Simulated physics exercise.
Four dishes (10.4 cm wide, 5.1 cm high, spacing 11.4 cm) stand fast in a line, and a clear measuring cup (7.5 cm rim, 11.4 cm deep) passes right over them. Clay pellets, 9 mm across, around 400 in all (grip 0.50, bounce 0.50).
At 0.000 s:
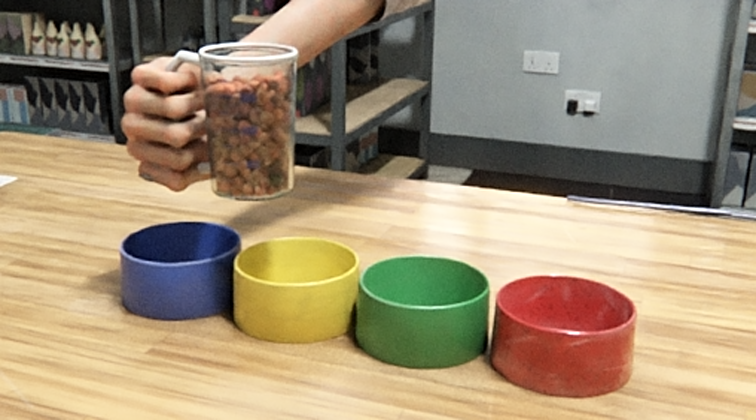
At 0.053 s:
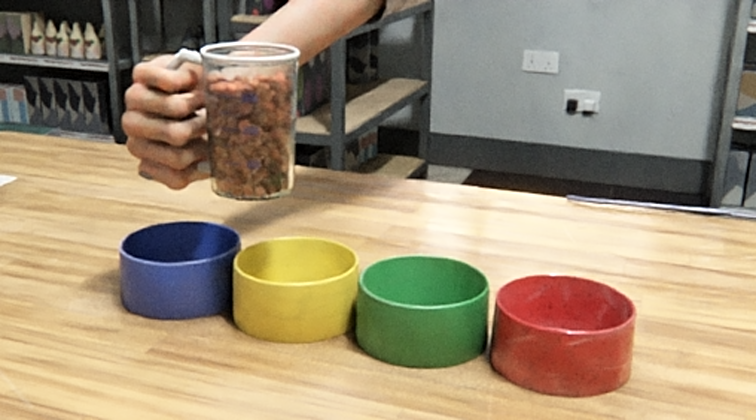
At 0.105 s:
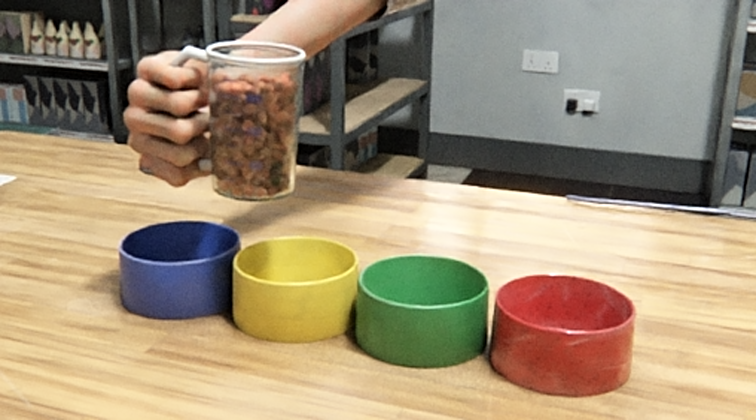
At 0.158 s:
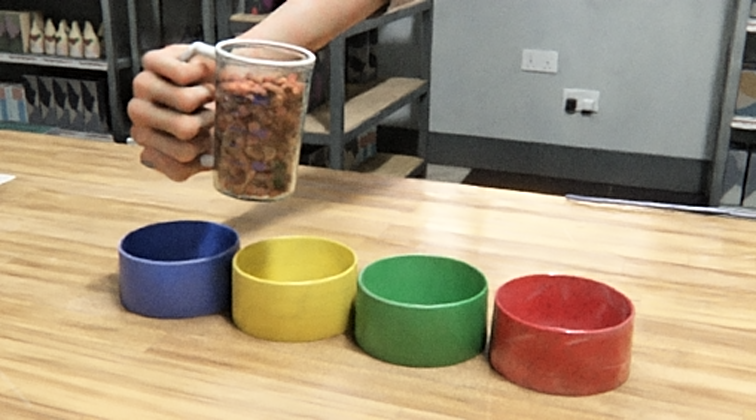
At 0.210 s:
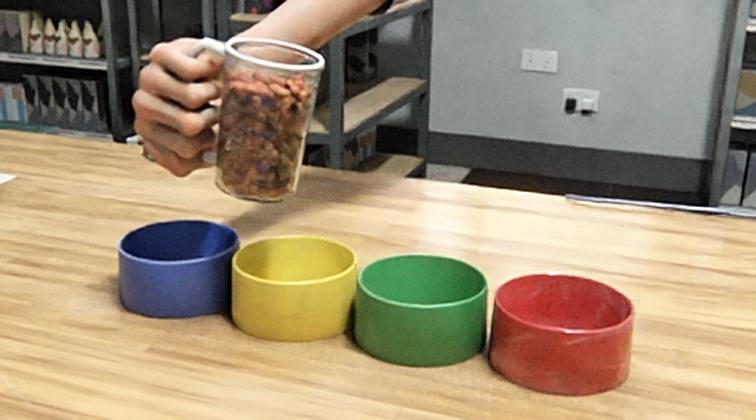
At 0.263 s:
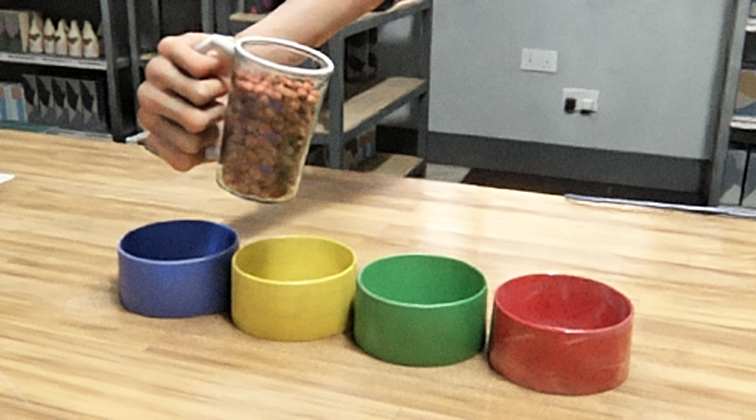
Clear cup of reddish-brown pellets, held by a hand, shifting slightly right and tilting rightward above blue, yellow, green and red dishes.
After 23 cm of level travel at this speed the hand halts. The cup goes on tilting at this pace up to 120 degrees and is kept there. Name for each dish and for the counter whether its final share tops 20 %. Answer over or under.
Red over, blue under, green under, yellow under, counter under.
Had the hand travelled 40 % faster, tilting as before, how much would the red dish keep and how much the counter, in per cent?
In that case red 70, counter 30.
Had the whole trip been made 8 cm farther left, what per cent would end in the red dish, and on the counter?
In that case red 10, counter 10.
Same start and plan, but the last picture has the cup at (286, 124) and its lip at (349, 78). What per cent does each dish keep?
Red 70, blue 0, green 0, yellow 0.
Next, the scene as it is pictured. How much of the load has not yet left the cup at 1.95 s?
Roughly 25 per cent.
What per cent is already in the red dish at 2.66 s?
About 95 per cent by then.
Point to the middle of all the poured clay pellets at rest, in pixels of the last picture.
Near (565, 329).
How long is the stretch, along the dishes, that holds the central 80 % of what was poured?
Roughly 7 cm.
After 1.27 s, tilt 86 degrees; cup holds 100 %.
After 1.95 s, tilt 120 degrees; cup holds 25 %, red 65 %.
After 2.66 s, tilt 120 degrees; cup holds 0 %, red 95 %.
By 3.1 s all is still; red 95 %, blue 0 %, green 0 %, yellow 0 %, counter 5 %.
